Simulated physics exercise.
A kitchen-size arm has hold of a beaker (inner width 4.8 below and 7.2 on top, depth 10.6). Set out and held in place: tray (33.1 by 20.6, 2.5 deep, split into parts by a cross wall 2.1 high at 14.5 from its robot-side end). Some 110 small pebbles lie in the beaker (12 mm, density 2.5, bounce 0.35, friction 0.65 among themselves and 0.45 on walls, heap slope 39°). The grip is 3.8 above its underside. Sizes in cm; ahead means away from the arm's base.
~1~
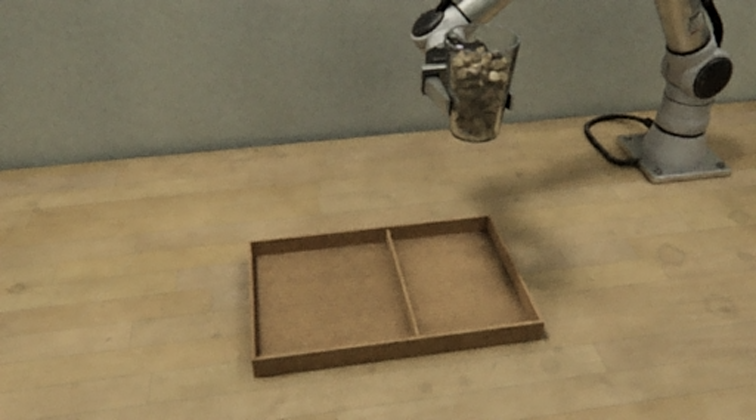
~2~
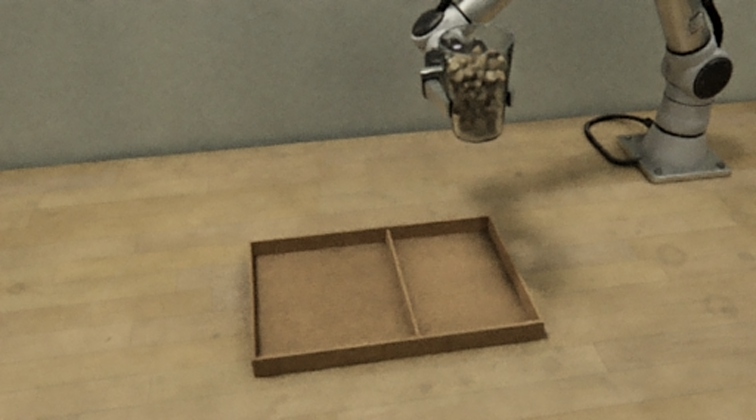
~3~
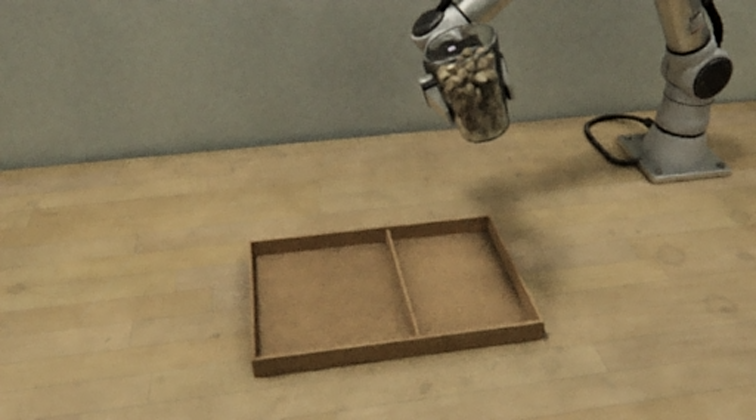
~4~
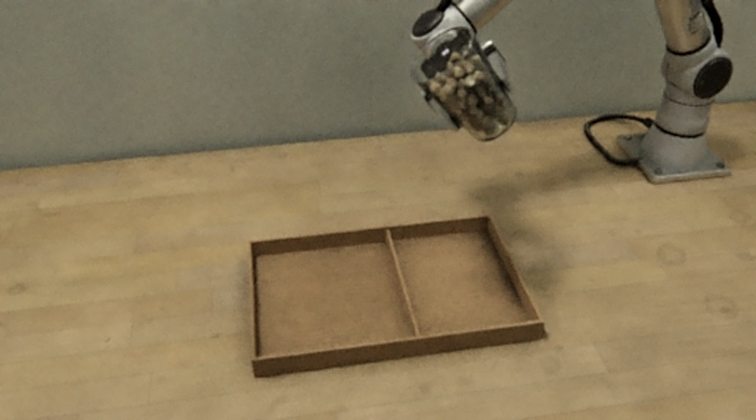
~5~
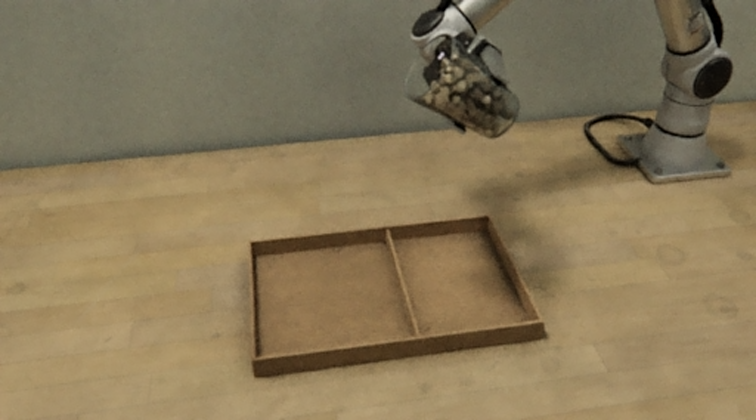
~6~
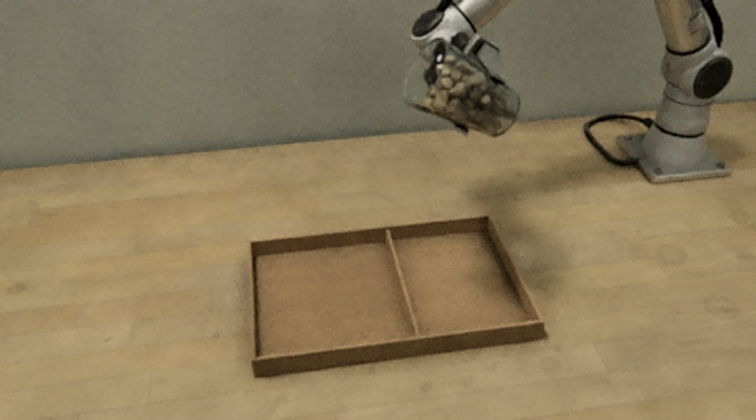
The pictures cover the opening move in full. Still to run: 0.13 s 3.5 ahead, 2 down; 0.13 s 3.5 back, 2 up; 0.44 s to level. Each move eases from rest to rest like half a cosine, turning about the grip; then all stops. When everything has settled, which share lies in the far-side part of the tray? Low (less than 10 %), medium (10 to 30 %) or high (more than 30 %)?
A low share, less than 10 %, ends in the far-side part of the tray.
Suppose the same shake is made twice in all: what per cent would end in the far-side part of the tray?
In that case some 0 per cent.
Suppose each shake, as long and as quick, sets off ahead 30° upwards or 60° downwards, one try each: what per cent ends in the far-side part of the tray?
Some 10 and 0 per cent.
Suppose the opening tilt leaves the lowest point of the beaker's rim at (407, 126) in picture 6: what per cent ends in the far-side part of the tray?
Some 15 per cent.
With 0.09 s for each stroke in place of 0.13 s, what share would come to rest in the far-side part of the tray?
It would be near 5 per cent.
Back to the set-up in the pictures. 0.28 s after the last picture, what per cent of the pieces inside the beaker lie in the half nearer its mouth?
Roughly 50 per cent.
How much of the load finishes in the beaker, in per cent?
Roughly 100 per cent.
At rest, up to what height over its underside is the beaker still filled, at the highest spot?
About 9.5 cm.
Then, 0.28 s later, tilted 57° forward, highest piece 30 above the table; 109 in the beaker.
Then, 0.56 s later, tilted 13° forward, highest piece 32 above the table; 109 in the beaker.
Then, 0.90 s later, level, highest piece 33 above the table; 109 in the beaker.
Then, 1.95 s later, level, highest piece 33 above the table; 109 in the beaker.
At rest, 109 in the beaker. That is 0 % in the far-side part of the tray.
